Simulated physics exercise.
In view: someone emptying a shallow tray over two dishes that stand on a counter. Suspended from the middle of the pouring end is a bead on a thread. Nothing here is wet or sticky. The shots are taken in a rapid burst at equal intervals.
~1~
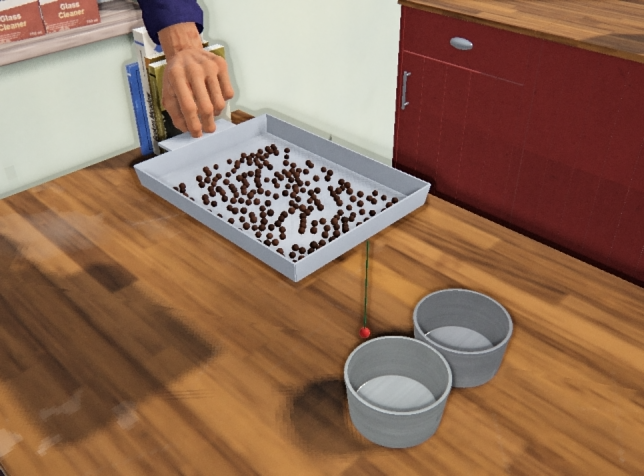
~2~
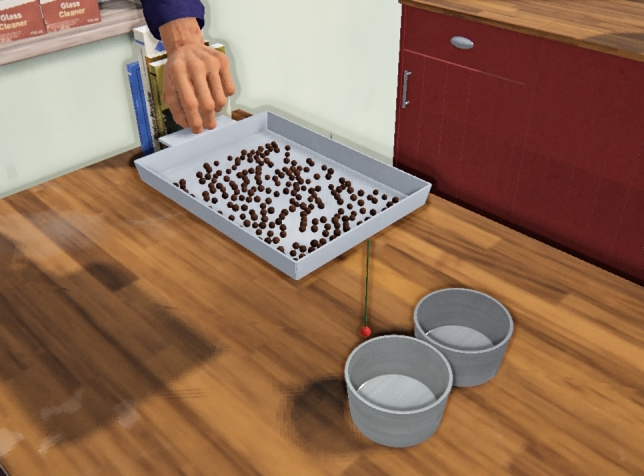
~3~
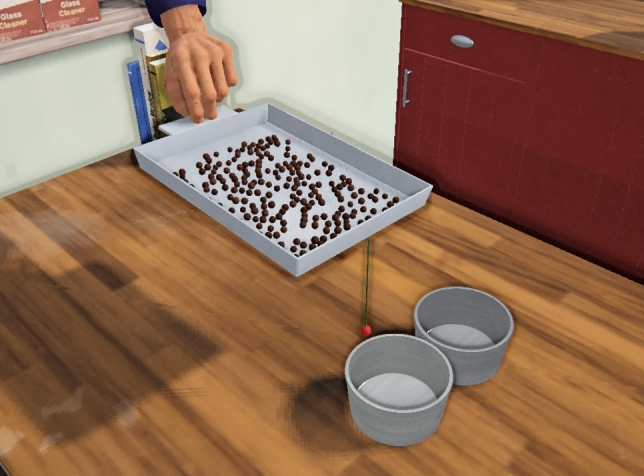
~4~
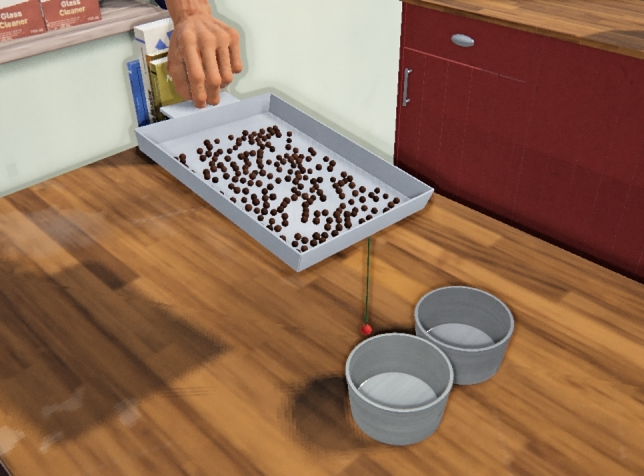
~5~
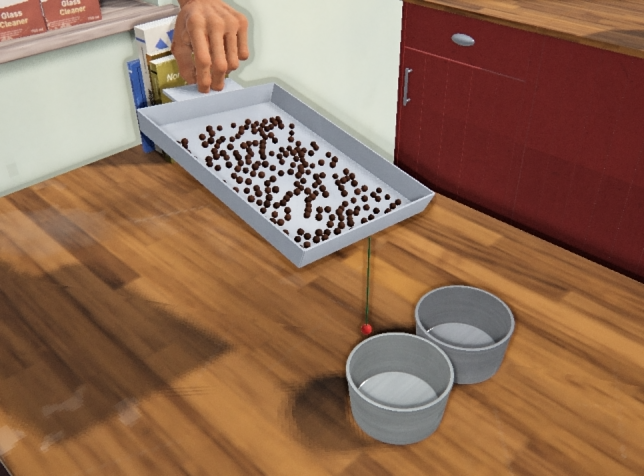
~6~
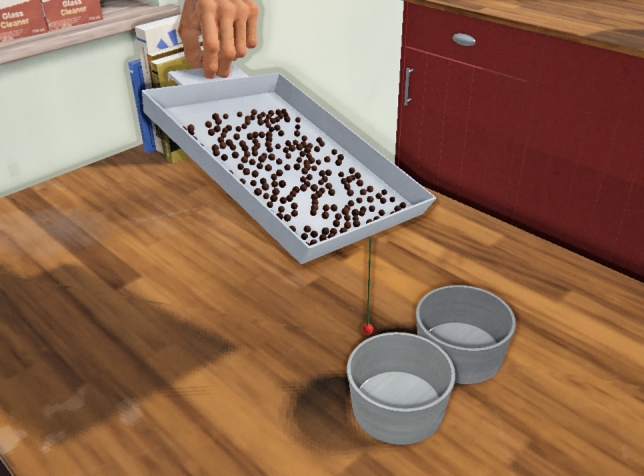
The footage shows a hand raising the far end of a shallow grey tray of small dark brown balls above two round grey dishes on a wooden counter, the tray gradually steepening while a red bead hangs beneath its near edge.
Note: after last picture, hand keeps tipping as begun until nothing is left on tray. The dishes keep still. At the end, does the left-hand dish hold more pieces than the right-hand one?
The right one fills more.
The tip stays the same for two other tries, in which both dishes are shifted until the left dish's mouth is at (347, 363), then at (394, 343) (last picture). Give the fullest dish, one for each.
In order of the tries: The dish on the right side, then the dish on the right side.
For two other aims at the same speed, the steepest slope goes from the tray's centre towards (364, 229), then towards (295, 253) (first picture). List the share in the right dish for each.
In order: About 40, then 0 percent.
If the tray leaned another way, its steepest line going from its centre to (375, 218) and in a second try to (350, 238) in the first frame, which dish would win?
The rightmost dish; the leftmost dish.
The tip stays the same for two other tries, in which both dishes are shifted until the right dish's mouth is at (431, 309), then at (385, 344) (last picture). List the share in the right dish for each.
About 90% on the first try and 10% on the second.
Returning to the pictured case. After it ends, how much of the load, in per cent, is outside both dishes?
Some 70 percent of the load.
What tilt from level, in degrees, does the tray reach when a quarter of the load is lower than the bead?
That happens at close to 105 degrees.
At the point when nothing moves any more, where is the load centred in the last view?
About pixel (414, 333).
Soon after the last picture, tray tipped steeply; nearly all on the tray; a stray few in the right dish; a stray few in the air.
A little later, tray tipped past a quarter turn; about half on the tray; a small part in the right dish; a small part outside both; about a quarter in the air.
Later still, tray tipped past a quarter turn; a stray few in the left dish; about a quarter in the right dish; about two thirds outside both.
At rest, tray tipped past a quarter turn; a stray few in the left dish; about a quarter in the right dish; about two thirds outside both.
